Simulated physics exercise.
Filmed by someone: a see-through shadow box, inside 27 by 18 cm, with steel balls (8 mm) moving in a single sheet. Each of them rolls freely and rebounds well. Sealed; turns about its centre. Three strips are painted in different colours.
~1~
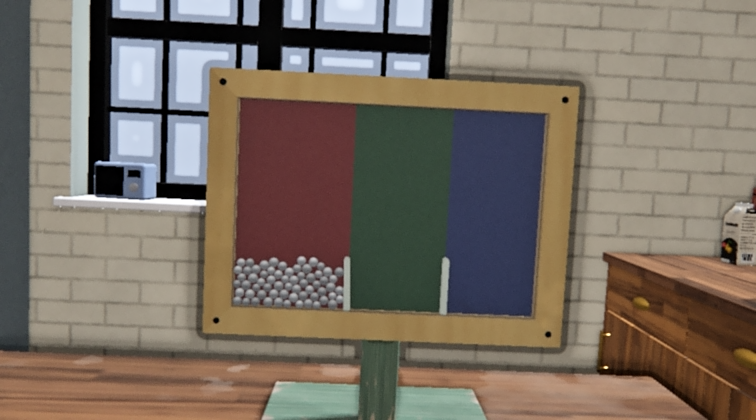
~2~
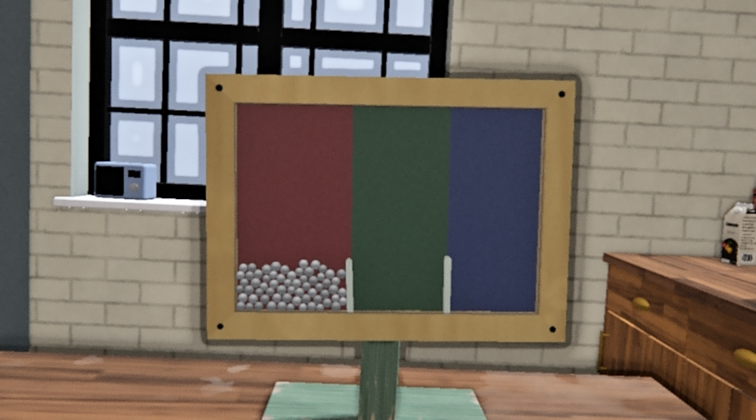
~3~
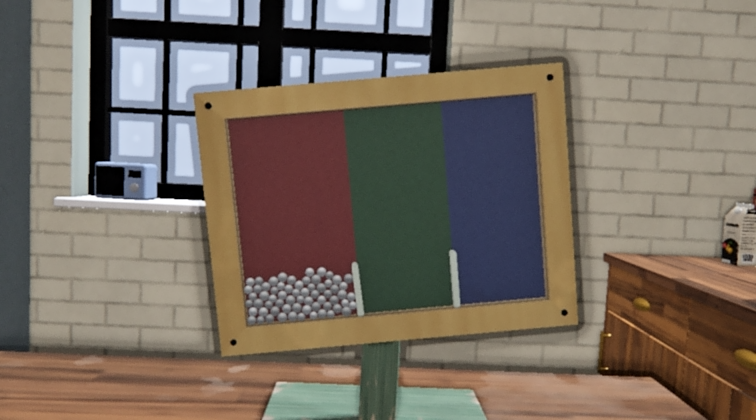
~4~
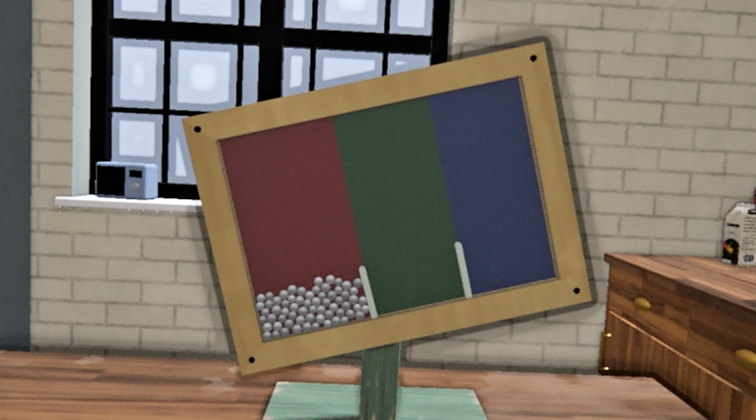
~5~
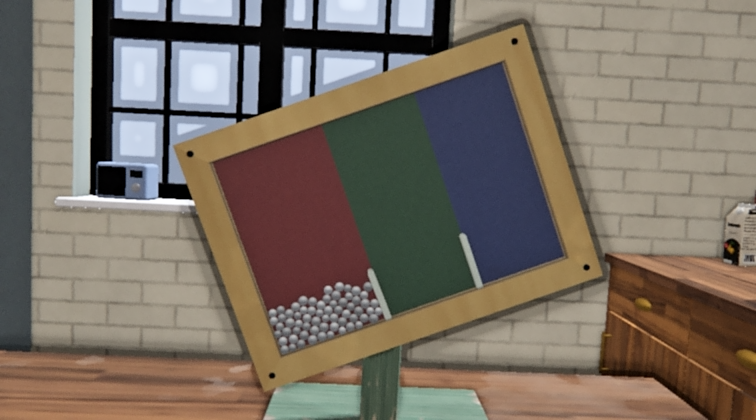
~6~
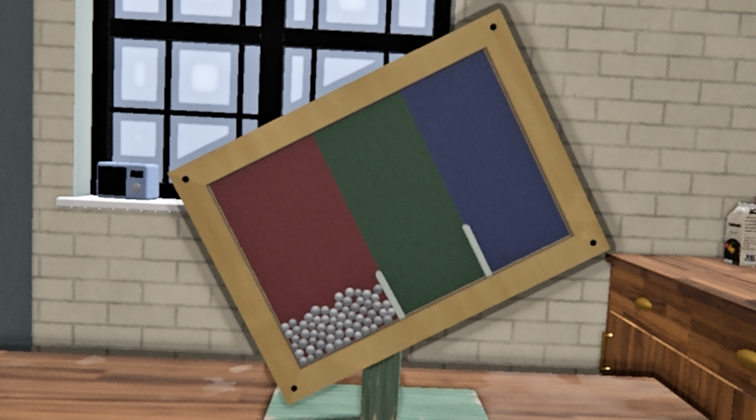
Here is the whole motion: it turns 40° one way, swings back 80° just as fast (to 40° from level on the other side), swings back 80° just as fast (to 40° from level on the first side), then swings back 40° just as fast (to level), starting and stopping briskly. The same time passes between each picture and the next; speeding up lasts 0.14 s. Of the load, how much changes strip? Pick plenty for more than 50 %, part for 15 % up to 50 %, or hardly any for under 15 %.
Under 15 %, so hardly any.
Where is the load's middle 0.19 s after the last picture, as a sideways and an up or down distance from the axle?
Left: About 2 cm; below: About 11 cm.
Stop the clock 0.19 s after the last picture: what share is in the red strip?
100 percent.
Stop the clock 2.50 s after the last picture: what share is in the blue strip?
Roughly 0 percent.
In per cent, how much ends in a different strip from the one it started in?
Close to 0 in a hundred.
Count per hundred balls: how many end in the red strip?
That comes to near 100 percent.
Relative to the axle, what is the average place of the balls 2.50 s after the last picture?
The middle sits around 5 cm left of it and 10 cm below it.
Then, 0.19 s after the last picture, it stands 40° anticlockwise; the balls' middle is 2 cm left of and 11 cm below the centre; red 100 %; 0 % have changed strip.
Then, 2.50 s after the last picture, it stands 20° anticlockwise; the balls' middle is 5 cm left of and 10 cm below the centre; red 100 %; 0 % have changed strip.
Then, 2.79 s after the last picture, it stands level; the balls' middle is 8 cm left of and 7 cm below the centre; red 100 %; 0 % have changed strip.
All still 3.2 s after it, it stands level; red 100 %, blue 0 %, green 0 %; 0 % have changed strip.
